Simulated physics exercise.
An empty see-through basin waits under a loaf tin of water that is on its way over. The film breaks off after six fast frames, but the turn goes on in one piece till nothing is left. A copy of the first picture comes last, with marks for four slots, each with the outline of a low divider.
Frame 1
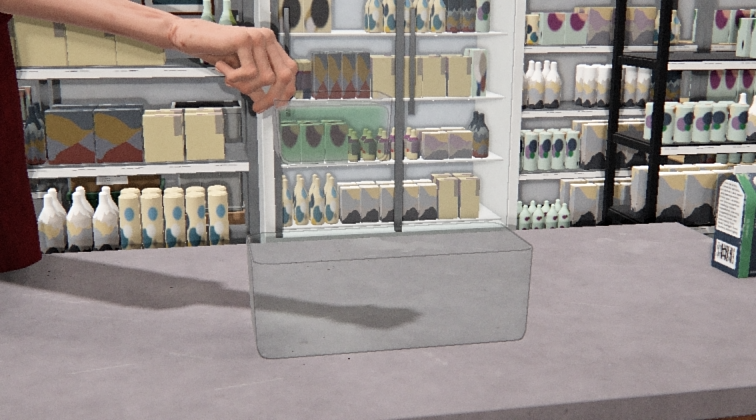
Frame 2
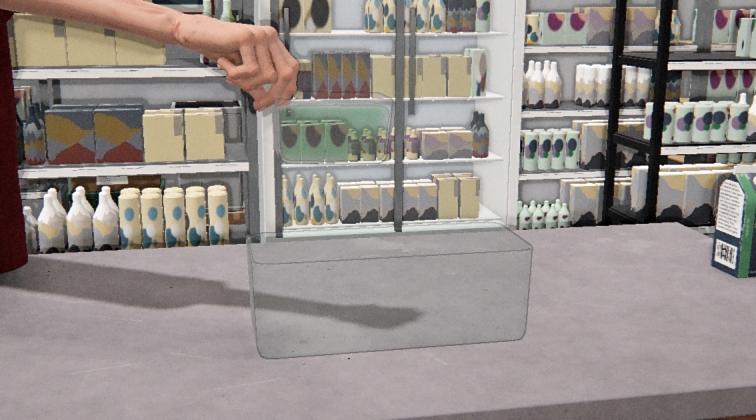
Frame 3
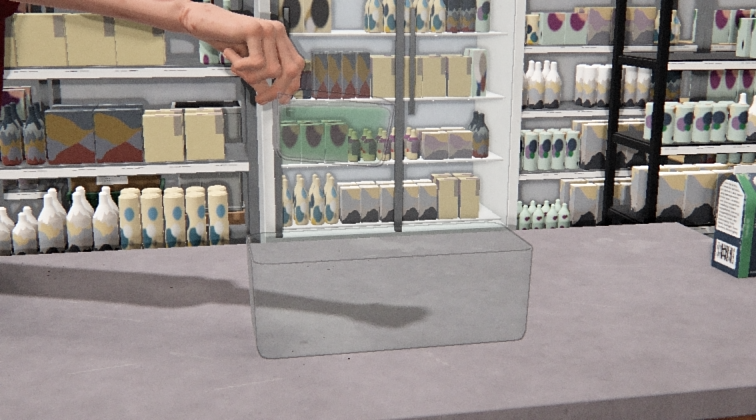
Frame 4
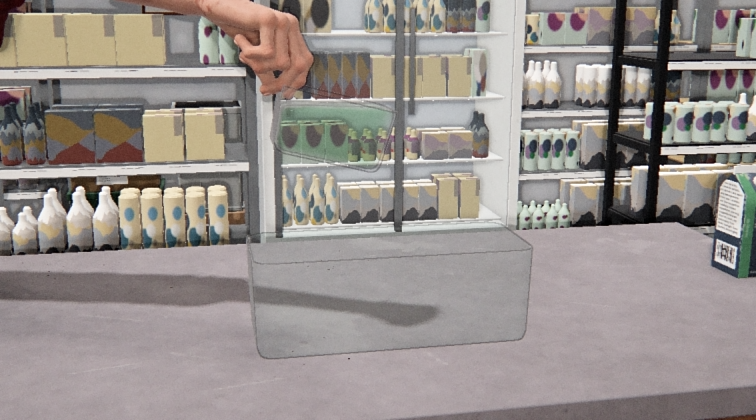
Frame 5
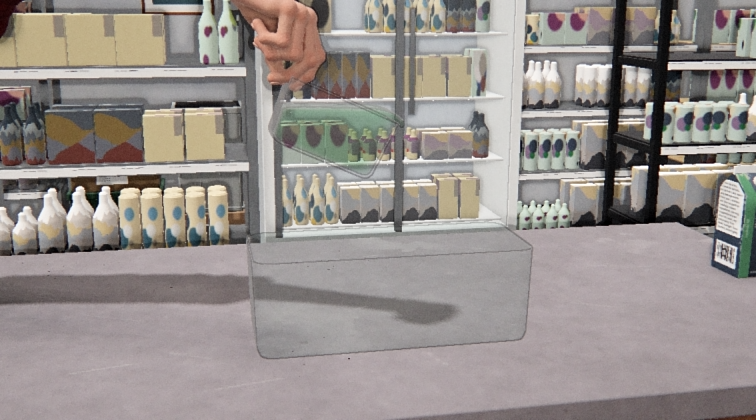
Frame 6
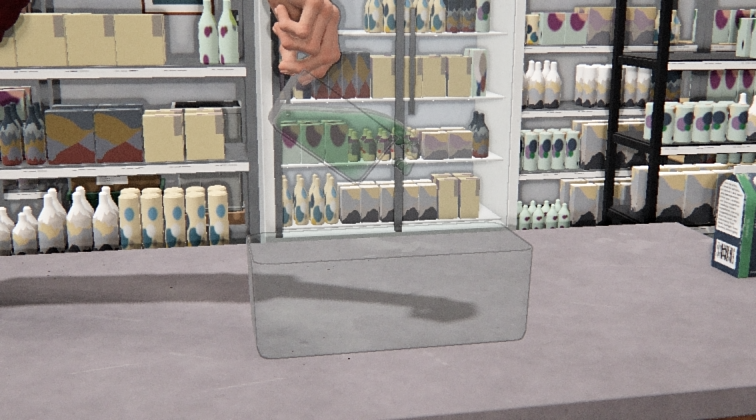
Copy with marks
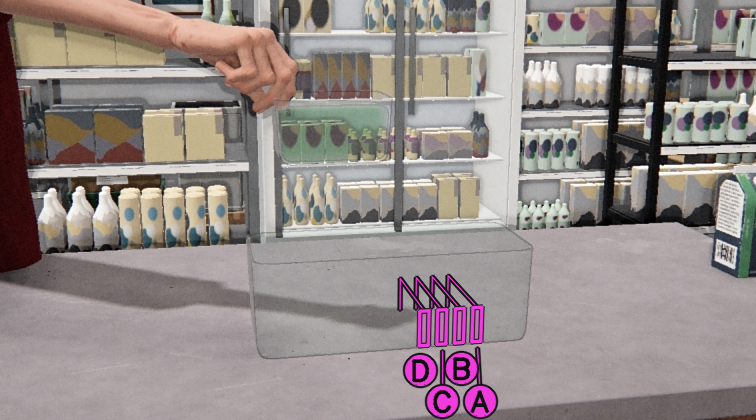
A hand tilts a see-through greenish container steadily down to the right above a clear basin.
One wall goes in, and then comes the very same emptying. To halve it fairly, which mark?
B works best here.
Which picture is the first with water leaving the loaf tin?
Picture 5.
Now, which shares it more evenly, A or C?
Here it is slot C.
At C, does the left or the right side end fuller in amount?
The right one.
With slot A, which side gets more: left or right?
The left one.
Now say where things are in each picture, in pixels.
The first picture shows upright, lip at (384, 94); basin from (257, 358) to (525, 337); nothing has left yet.
The second picture shows upright, lip at (385, 96); nothing has left yet.
The third picture shows tipped about 7°, lip at (387, 100); nothing has left yet.
The fourth picture shows tipped about 14°, lip at (390, 108); nothing has left yet.
The fifth picture shows tipped about 24°, lip at (392, 119); water is over the lip, down to (392, 119).
The sixth picture shows tipped about 36°, lip at (391, 132); water is over the lip, down to (407, 170).
On the marked copy, A at (477, 348); B at (460, 349); C at (442, 351); D at (424, 352).
For slot A, about 80 % ends left of the wall and 16 % right of it; 4 % is lost outside.
For slot B, about 52 % ends left of the wall and 47 % right of it.
For slot C, about 31 % ends left of the wall and 67 % right of it.
For slot D, about 24 % ends left of the wall and 75 % right of it.
